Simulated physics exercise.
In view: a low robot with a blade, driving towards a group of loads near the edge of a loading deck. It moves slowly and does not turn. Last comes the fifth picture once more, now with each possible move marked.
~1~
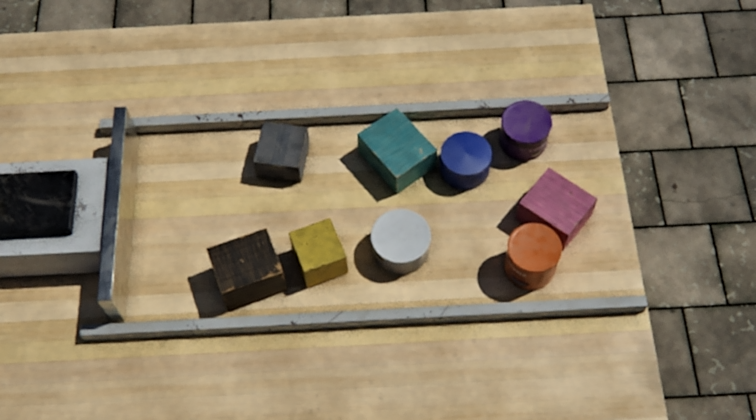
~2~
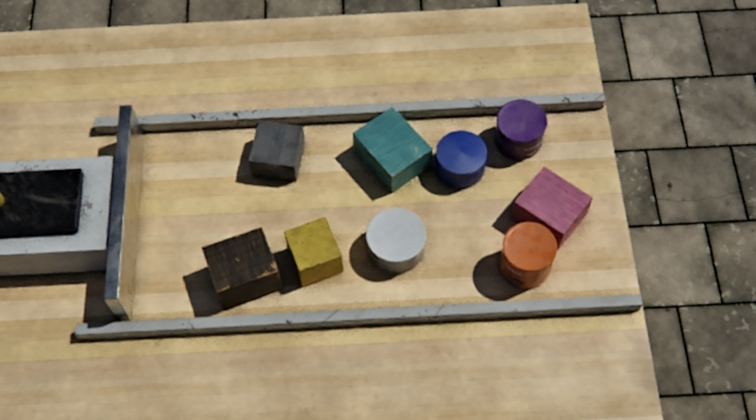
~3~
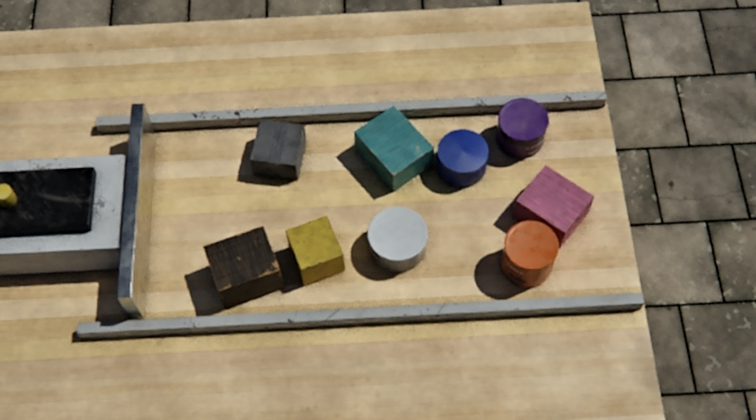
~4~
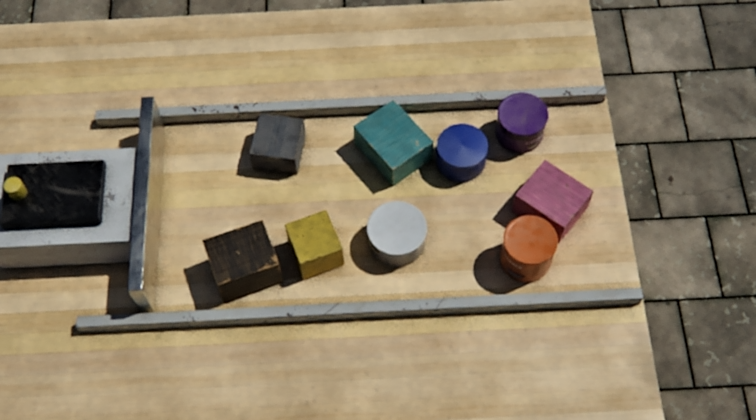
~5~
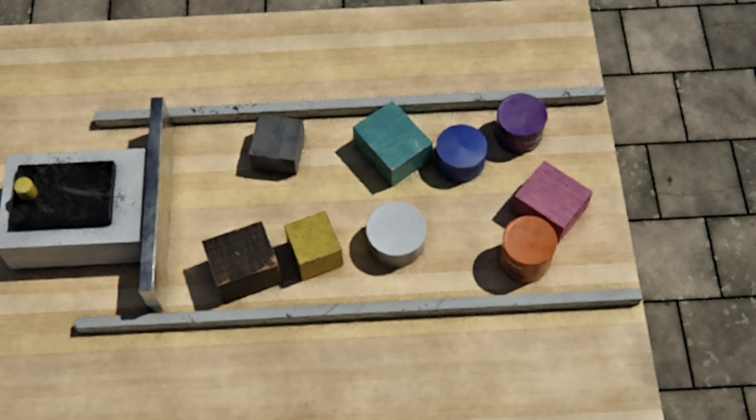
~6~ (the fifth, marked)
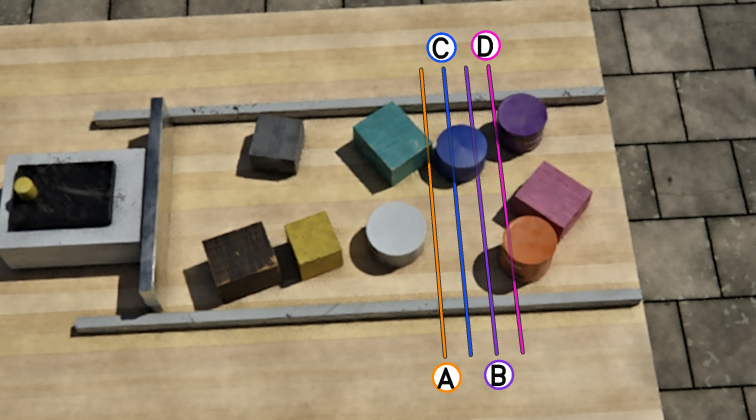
We see a low machine with an upright blade creep slowly rightward between two rails on a wooden deck, closing some of the gap to a group of coloured blocks and round pieces, which stay where they are.
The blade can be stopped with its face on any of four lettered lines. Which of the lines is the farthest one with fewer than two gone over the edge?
No second one falls up to B.
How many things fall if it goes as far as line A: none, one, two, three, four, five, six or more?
By then, none.
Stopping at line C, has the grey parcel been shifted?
Yes.
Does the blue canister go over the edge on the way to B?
No.
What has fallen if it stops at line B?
It is the pink crate.
On the marked copy, A at (432, 203); B at (480, 200); C at (456, 202); D at (504, 199).
Taking B. A third of the way, robot (190, 187); grey parcel (303, 143); black crate (312, 263).
Two thirds of the way, robot (308, 181); pink crate (574, 191); orange pail (563, 260).
When it is over, robot (398, 177); pink crate over the edge; white pail (614, 206); one fallen.
As for the rest, A is within the limit but short; C is within the limit but short; D drops four.
